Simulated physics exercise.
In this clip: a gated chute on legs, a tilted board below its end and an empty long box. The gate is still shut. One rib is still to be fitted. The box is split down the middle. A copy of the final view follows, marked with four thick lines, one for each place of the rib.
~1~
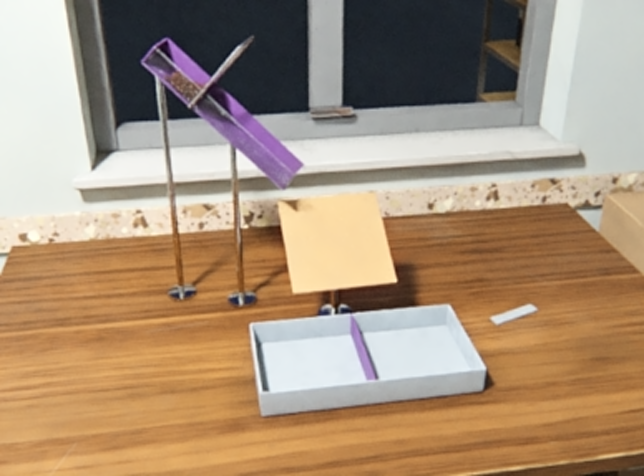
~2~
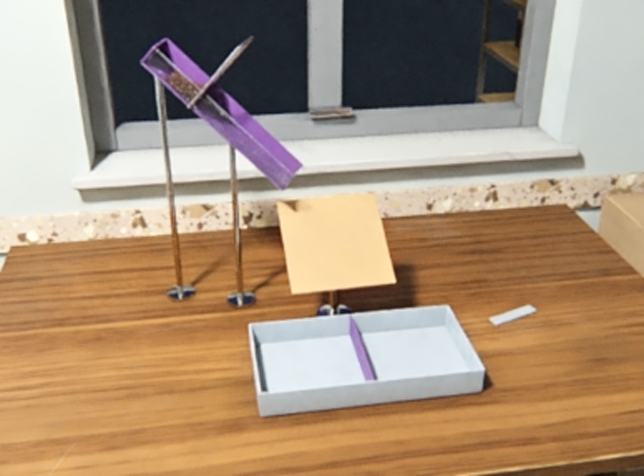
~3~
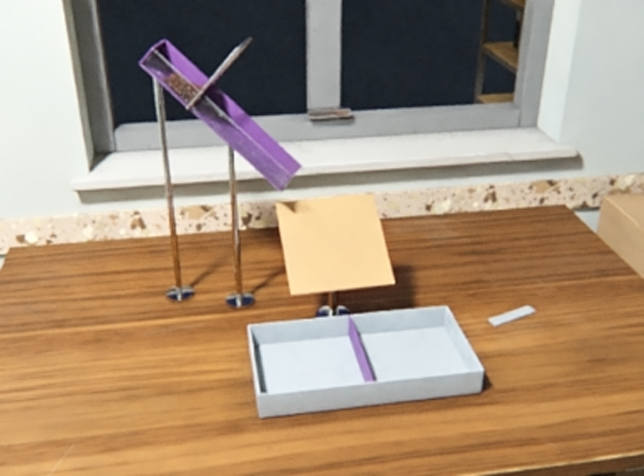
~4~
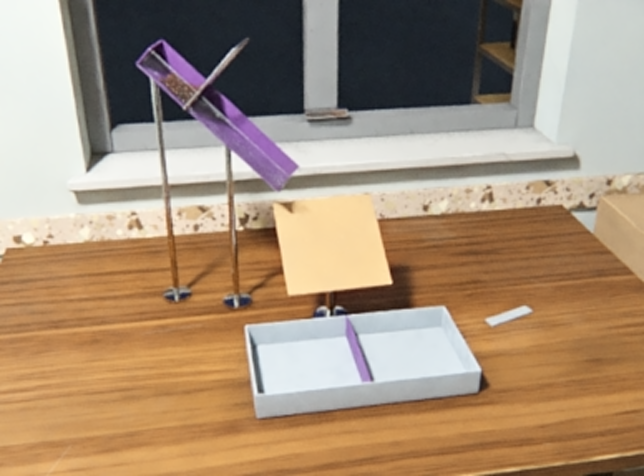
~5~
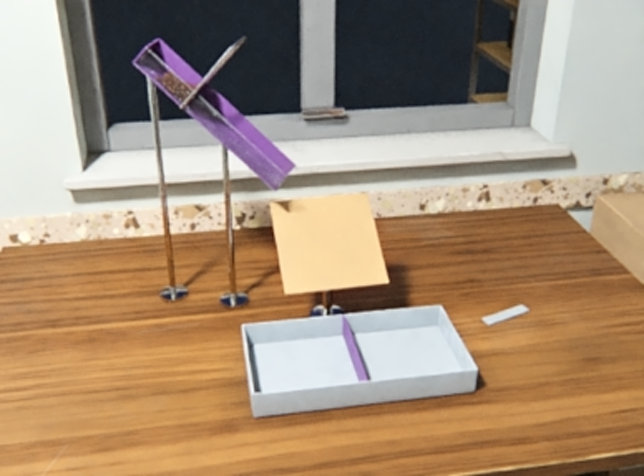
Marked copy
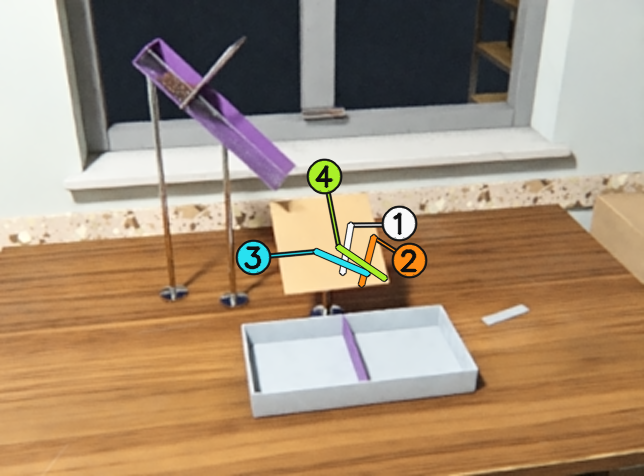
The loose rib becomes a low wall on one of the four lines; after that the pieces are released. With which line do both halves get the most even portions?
Take 2.
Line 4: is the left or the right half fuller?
The right half.
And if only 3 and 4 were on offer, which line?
It is 4.
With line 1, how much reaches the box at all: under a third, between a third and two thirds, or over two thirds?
It is over two thirds.
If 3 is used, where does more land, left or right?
The right half.
On the marked copy, line 1 from (350, 225) to (342, 272); line 2 from (373, 237) to (361, 284); line 3 from (316, 251) to (367, 273); line 4 from (338, 247) to (384, 278).
With 1, of what is caught, almost all in the left half, about a tenth in the right.
With 2, of what is caught, roughly half in the left half, roughly half in the right.
With 3, of what is caught, not one piece in the left half, every piece in the right.
With 4, of what is caught, about a tenth in the left half, the larger part in the right.
